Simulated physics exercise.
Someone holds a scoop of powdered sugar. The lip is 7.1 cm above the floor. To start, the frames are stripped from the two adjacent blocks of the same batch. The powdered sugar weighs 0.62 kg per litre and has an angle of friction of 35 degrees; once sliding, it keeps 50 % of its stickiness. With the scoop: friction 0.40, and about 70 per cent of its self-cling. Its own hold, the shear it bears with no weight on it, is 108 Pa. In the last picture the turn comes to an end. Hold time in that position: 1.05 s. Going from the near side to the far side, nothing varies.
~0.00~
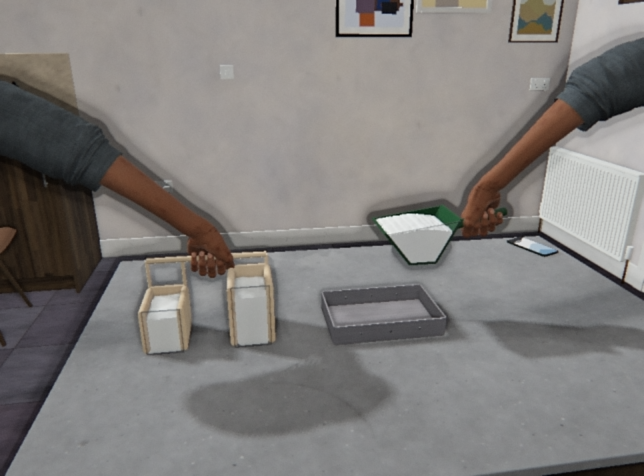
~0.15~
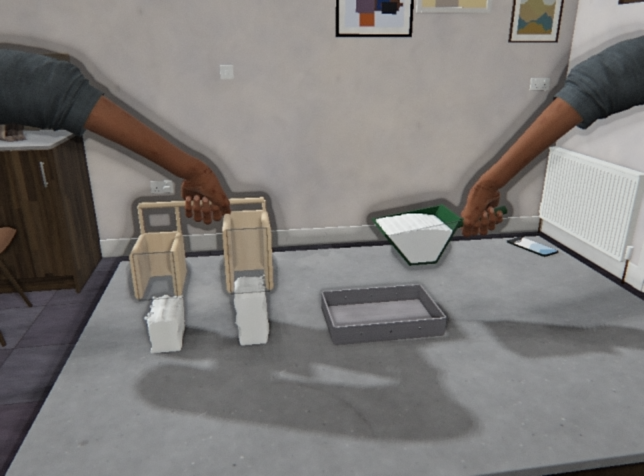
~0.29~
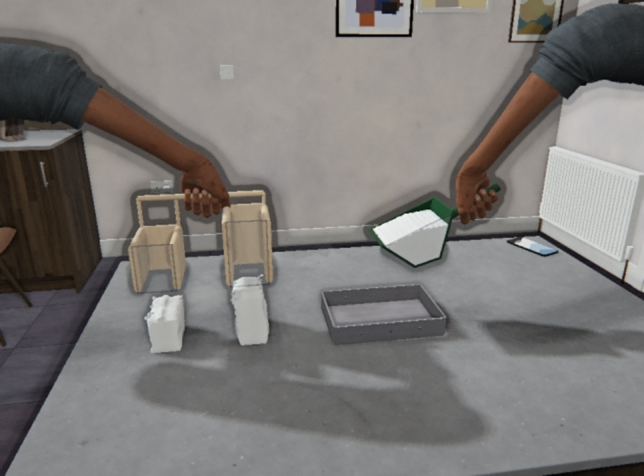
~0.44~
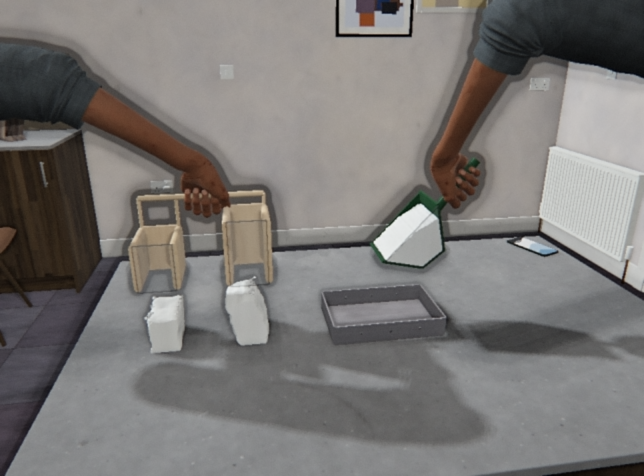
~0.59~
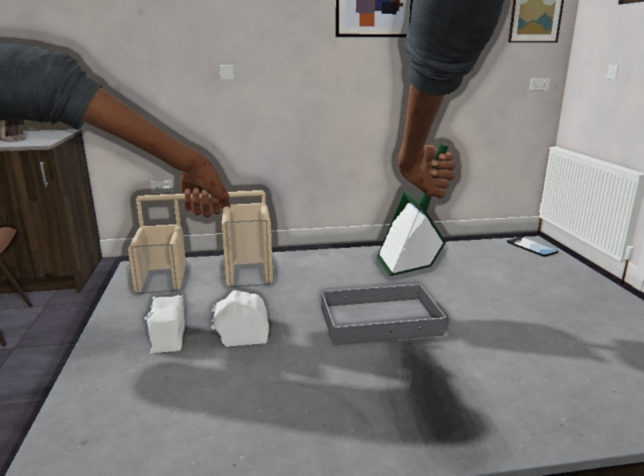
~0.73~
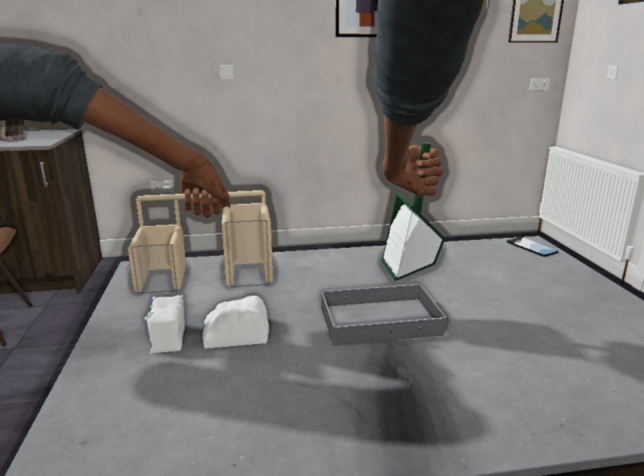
A hand lifts wooden molds off two white blocks, the right one slumps, and another tilts a scoop.
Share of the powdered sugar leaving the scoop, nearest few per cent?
46 %.
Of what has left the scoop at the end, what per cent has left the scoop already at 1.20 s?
Close to 0 in a hundred.
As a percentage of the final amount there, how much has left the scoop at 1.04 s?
Looks like roughly 0 %, give or take.
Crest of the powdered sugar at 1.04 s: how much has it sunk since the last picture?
Around 0.5 cm.
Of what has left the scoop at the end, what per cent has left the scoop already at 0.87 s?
Roughly 0 percent.
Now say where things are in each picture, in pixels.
The first frame shows lip at (388, 234), tilt 0 degrees; top of the powdered sugar at (428, 229); blocks stand 8.2 cm, 12 cm (left to right).
The second frame shows lip at (387, 234), tilt 1 degrees; top of the powdered sugar at (425, 229); blocks stand 8.1 cm, 12 cm (left to right).
The third frame shows lip at (384, 245), tilt 17 degrees; top of the powdered sugar at (444, 225); blocks stand 8.1 cm, 12 cm (left to right).
The fourth frame shows lip at (384, 261), tilt 40 degrees; top of the powdered sugar at (436, 220); blocks stand 8.1 cm, 11 cm (left to right).
The fifth frame shows lip at (390, 274), tilt 62 degrees; top of the powdered sugar at (425, 219); blocks stand 8.1 cm, 8.1 cm (left to right).
The sixth frame shows lip at (395, 278), tilt 73 degrees; top of the powdered sugar at (420, 220); blocks stand 8.1 cm, 6.6 cm (left to right).
After 0.87 s, the scoop is at 73 degrees and 0 % has left it.
After 1.04 s, the scoop is at 73 degrees and 0 % has left it.
After 1.20 s, the scoop is at 73 degrees and 0 % has left it.
After 1.36 s, the scoop is at 73 degrees and 2 % has left it.
After 1.78 s, at the end, the scoop is at 73 degrees and 46 % has left it.
